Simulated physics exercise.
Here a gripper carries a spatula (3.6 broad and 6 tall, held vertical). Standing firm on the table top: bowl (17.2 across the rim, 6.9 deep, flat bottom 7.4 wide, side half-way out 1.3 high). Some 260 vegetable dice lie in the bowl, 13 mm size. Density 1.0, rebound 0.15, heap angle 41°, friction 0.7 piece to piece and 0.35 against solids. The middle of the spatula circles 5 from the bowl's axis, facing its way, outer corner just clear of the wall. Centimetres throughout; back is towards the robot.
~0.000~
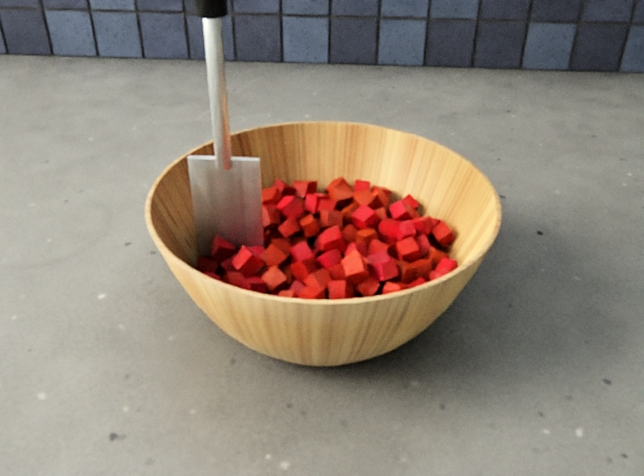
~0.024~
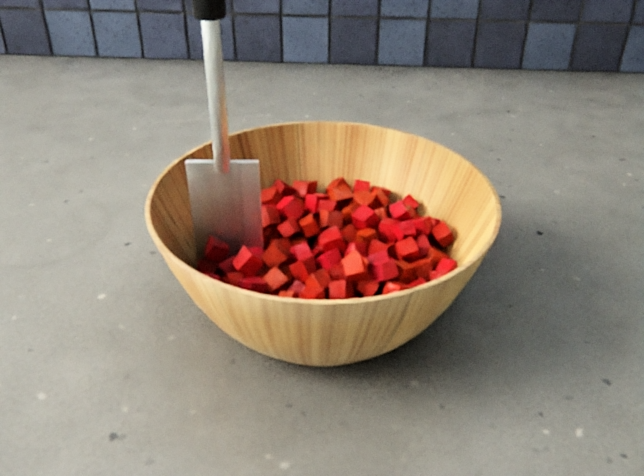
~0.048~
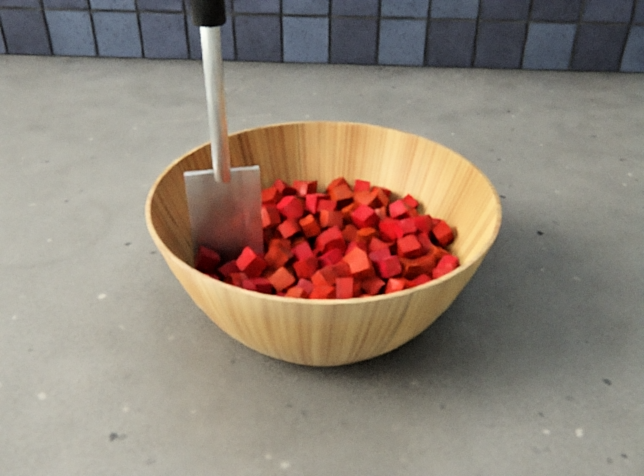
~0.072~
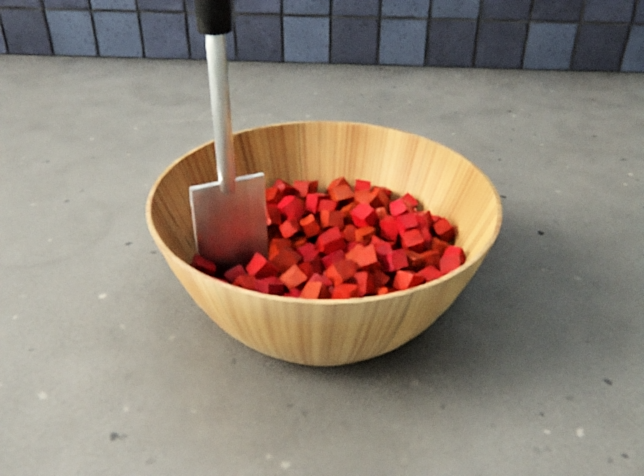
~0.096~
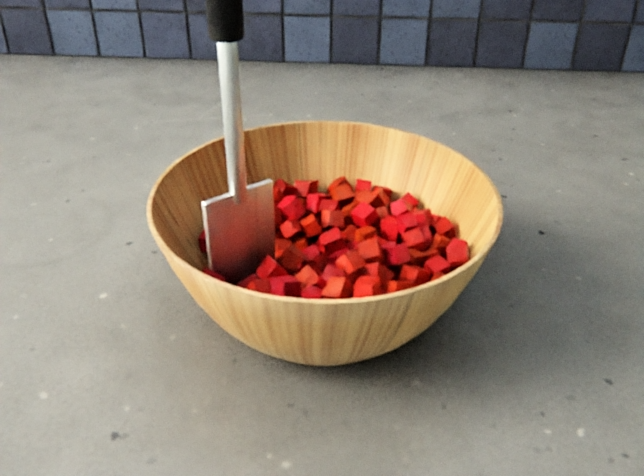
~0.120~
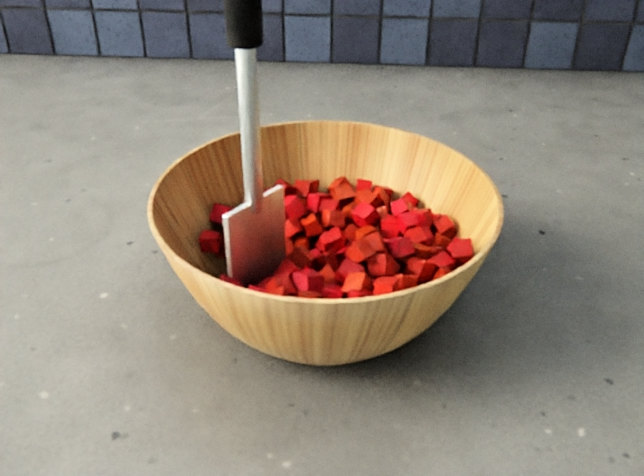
The clip opens on a wooden bowl of red cubes on a grey counter, with a black-handled metal spatula upright inside at the left. The spatula barely shifts at first, then sweeps toward the viewer and slightly right along the wall, turning its blade and nudging nearby cubes aside.
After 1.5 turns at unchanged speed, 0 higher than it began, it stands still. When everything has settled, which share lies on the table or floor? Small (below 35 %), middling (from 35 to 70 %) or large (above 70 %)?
Share on the table or floor: Small (below 35 %).
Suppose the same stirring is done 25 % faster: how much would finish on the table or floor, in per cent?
It would be near 30 per cent.
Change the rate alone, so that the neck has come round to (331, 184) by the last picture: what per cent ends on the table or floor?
About 45 per cent.
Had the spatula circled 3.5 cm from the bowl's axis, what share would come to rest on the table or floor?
Then about 15 per cent.
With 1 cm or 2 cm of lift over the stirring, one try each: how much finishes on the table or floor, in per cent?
Some 25 and 20 per cent.
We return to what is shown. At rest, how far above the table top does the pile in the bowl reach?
Roughly 7.5 cm.
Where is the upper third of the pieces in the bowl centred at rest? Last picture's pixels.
Around (379, 194).
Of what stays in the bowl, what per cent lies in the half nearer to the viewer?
About 30 per cent.
After 0.47 s, 244° round, highest piece 9 above the table; 238 in the bowl, 13 on the table or floor, 7 in flight or on the tool.
After 0.82 s, 74° round, highest piece 8 above the table; 211 in the bowl, 46 on the table or floor, 1 in flight or on the tool.
After 1.20 s, 180° round, highest piece 8 above the table; 195 in the bowl, 63 on the table or floor.
After 1.90 s, 180° round, highest piece 8 above the table; 195 in the bowl, 63 on the table or floor.
At rest, 195 in the bowl, 63 on the table or floor. That is 24 % on the table or floor.
